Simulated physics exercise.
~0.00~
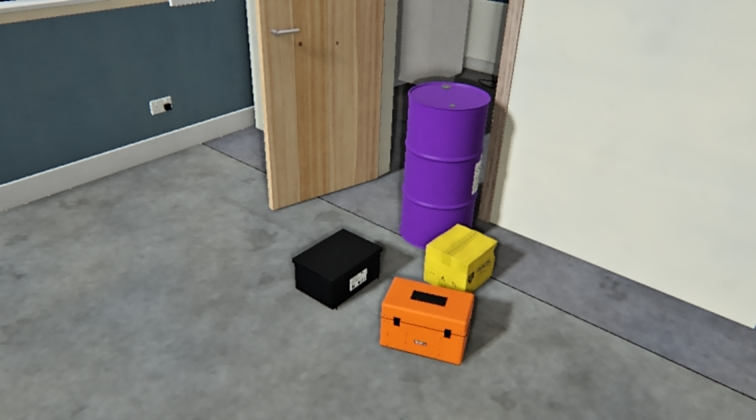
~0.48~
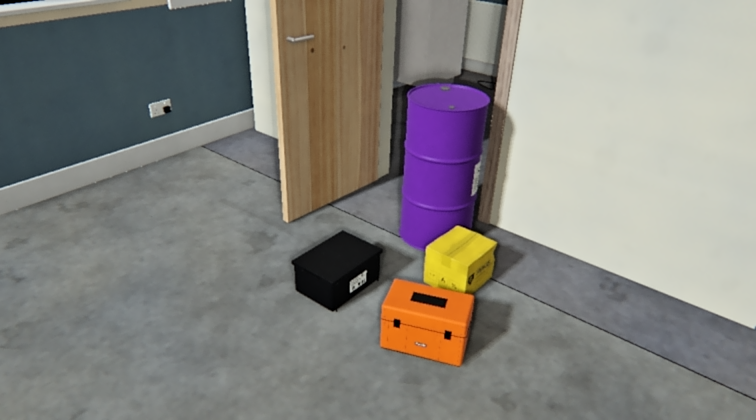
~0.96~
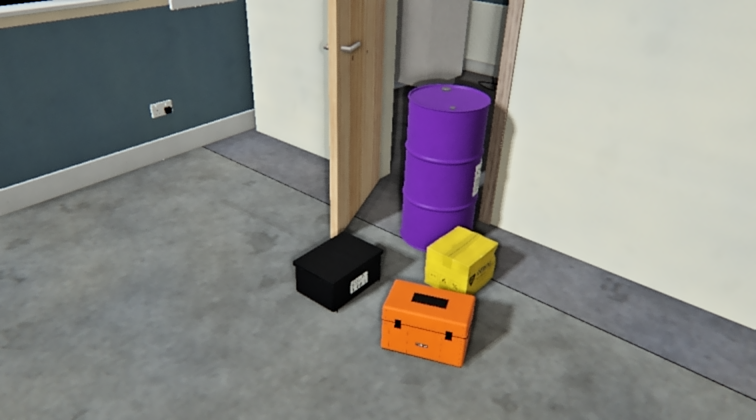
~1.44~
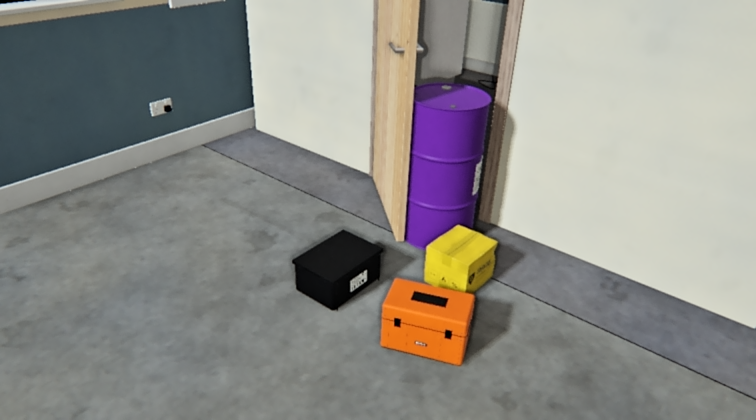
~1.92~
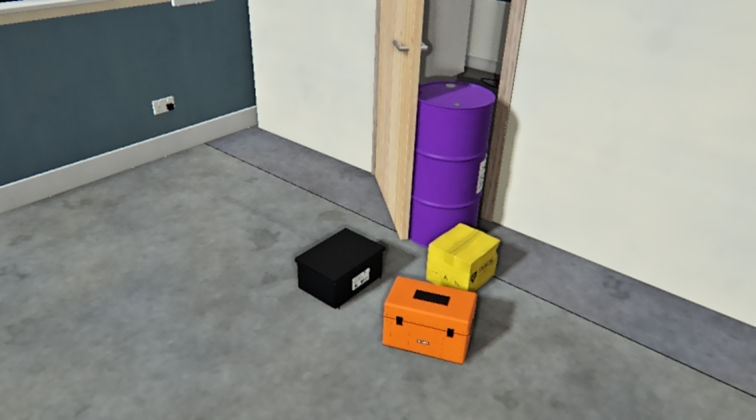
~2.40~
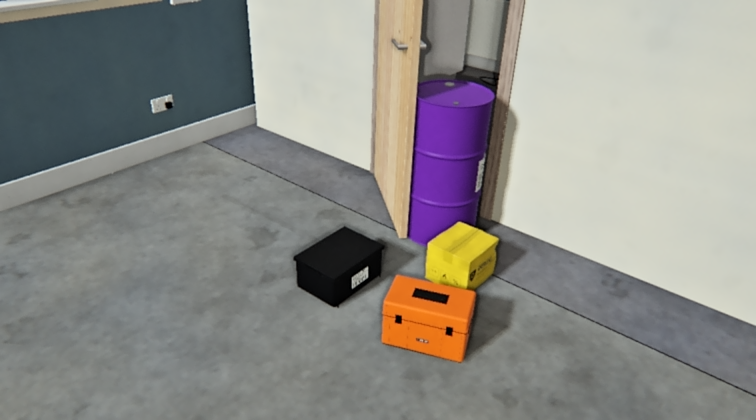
Wooden door swinging partway closed and stopping against a purple drum in the doorway, beside a yellow box, black tote and orange toolbox.
